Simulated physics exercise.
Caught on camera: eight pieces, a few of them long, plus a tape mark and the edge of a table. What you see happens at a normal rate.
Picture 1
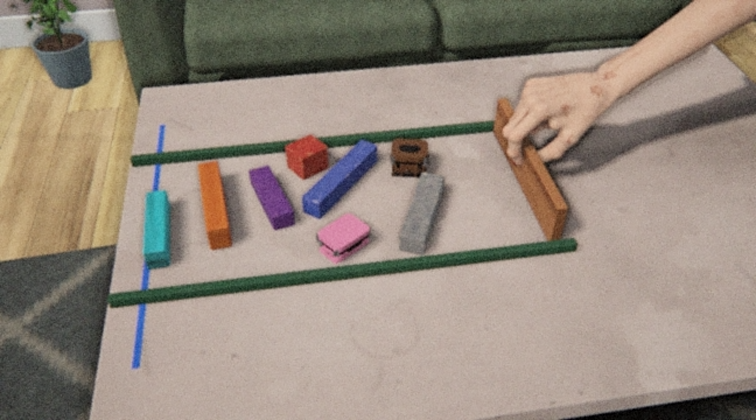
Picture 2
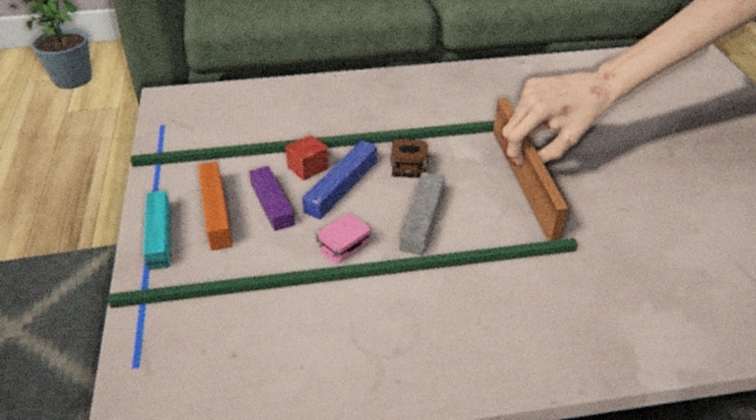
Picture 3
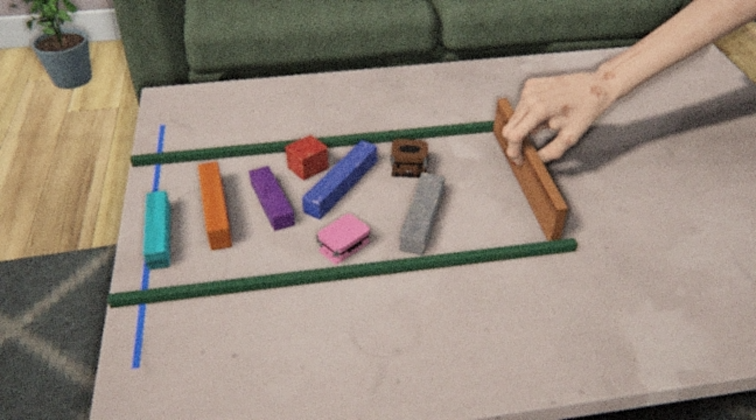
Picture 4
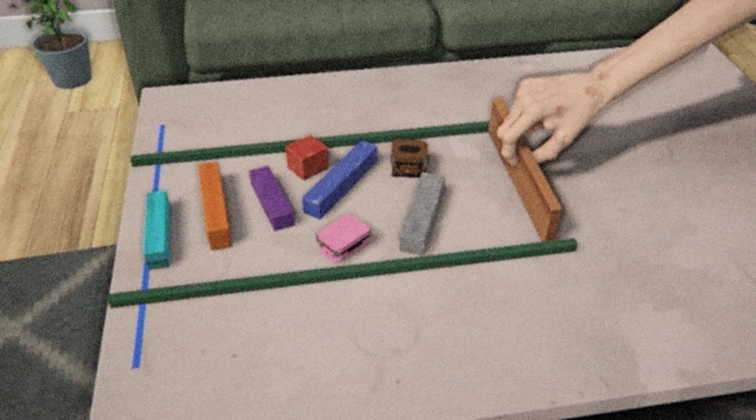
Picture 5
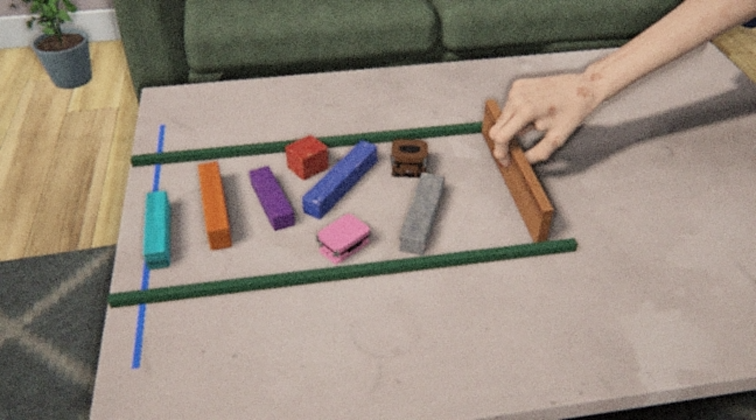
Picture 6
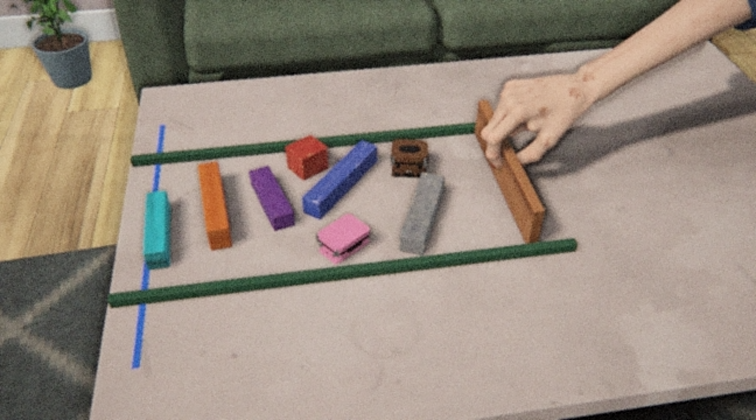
The footage shows a hand holding an upright wooden board on a table and sliding it slightly left between two green rods, while the colourful blocks, pink case and small brown object near a blue line stay still.
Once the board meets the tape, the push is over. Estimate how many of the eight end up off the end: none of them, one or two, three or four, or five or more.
The number going over the edge will be five or higher.
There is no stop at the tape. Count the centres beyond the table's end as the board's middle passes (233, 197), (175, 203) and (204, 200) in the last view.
Counts by place: 0 / 4 / 3.
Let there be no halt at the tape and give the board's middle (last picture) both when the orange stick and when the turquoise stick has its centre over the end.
Roughly (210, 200); roughly (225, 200).
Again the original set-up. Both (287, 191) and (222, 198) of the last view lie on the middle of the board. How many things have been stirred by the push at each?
I count 7 first and 8 after.
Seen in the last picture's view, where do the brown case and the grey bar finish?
Result: One about (134, 188), other about (134, 246).
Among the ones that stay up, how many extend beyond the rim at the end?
I make it 1.
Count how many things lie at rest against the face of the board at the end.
2.
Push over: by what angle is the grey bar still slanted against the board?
It comes to around 0 degrees.
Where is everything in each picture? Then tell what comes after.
The first picture shows turquoise stick (157, 229); orange stick (214, 204); purple bar (271, 197); board (526, 166); tape (152, 224).
The second picture shows orange stick (214, 204); pink case (344, 240).
The third picture shows purple bar (271, 198); brown case (409, 159).
The fourth picture shows turquoise stick (157, 229); blue bar (342, 178).
The fifth picture shows orange stick (214, 204); red block (307, 158).
The sixth picture shows turquoise stick (157, 229); orange stick (214, 204); purple bar (271, 198); board (506, 168); tape (152, 224).
Soon after, none off yet; turquoise stick at rest near (157, 229); orange stick at rest near (214, 204); purple bar at rest near (269, 198).
In the end, the number that fall off is five or more; gone, blue bar, pink case, red block, purple bar, orange stick and turquoise stick.
